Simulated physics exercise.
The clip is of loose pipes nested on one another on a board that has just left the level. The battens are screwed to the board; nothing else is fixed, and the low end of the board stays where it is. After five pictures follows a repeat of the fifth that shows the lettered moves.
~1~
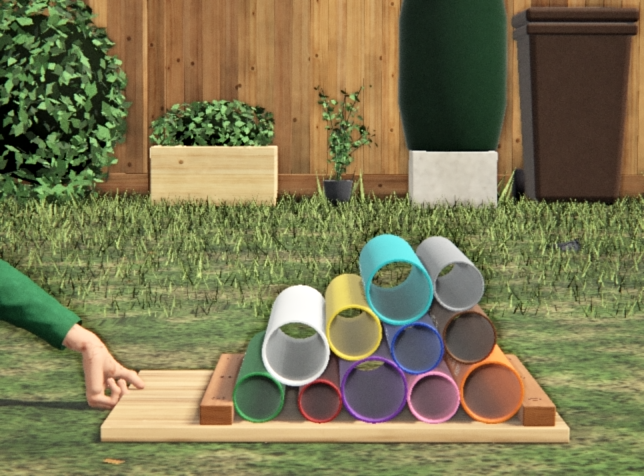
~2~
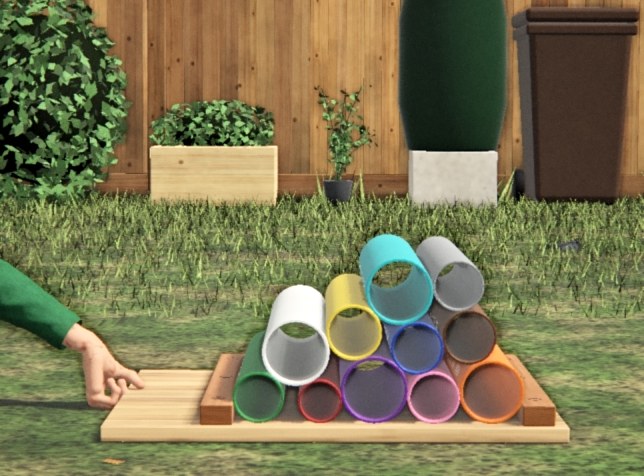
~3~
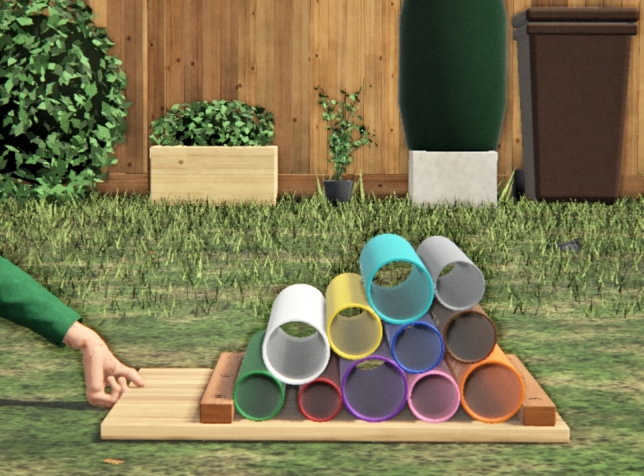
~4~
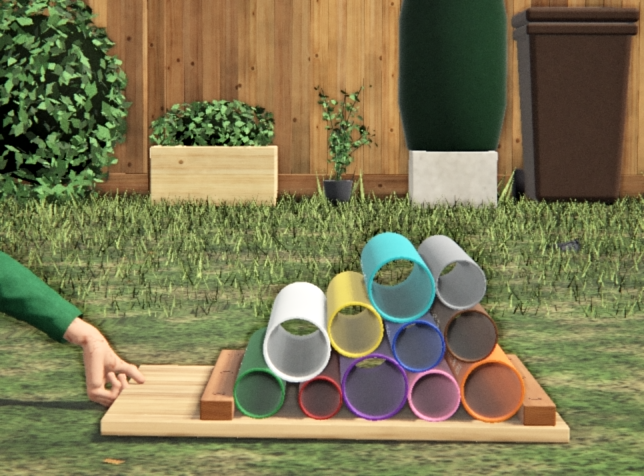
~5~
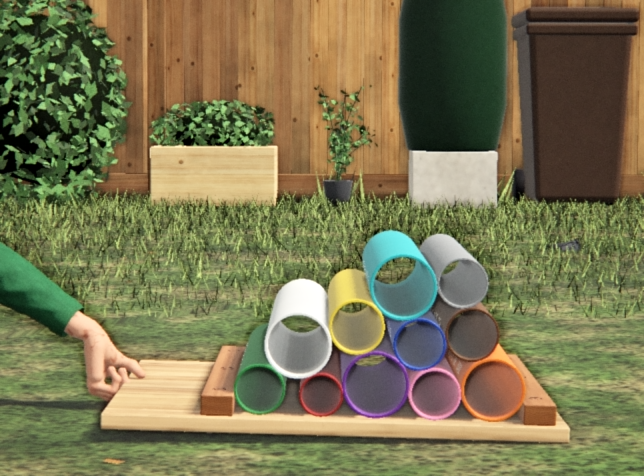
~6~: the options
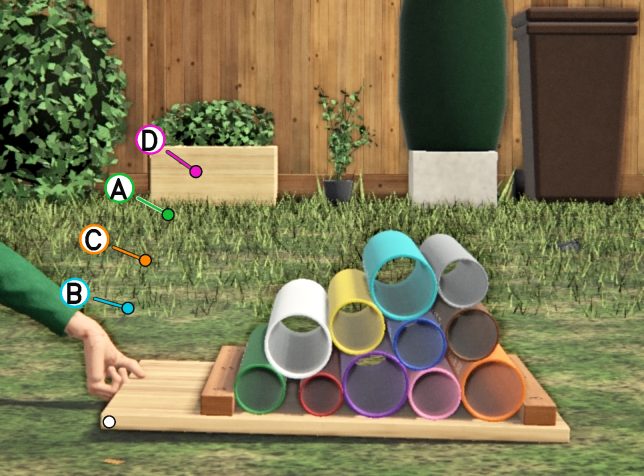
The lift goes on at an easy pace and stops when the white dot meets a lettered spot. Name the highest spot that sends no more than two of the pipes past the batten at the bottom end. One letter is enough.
B is the limit.
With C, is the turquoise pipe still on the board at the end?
No, with C.
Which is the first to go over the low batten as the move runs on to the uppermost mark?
The grey one.
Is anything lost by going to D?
Yes, at D.
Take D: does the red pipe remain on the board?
The red pipe: Yes.
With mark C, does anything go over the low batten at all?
Yes.
On the marked copy, A at (168, 215); B at (128, 308); C at (146, 261); D at (196, 172); the white dot at (109, 422).
With B. Early on, board at 12°.
Further on, board at 16°.
At the end, board at 16°, one over the low batten (grey).
As for the rest, A five over the low batten; C four over the low batten (blue, brown, turquoise, grey); D five over the low batten.
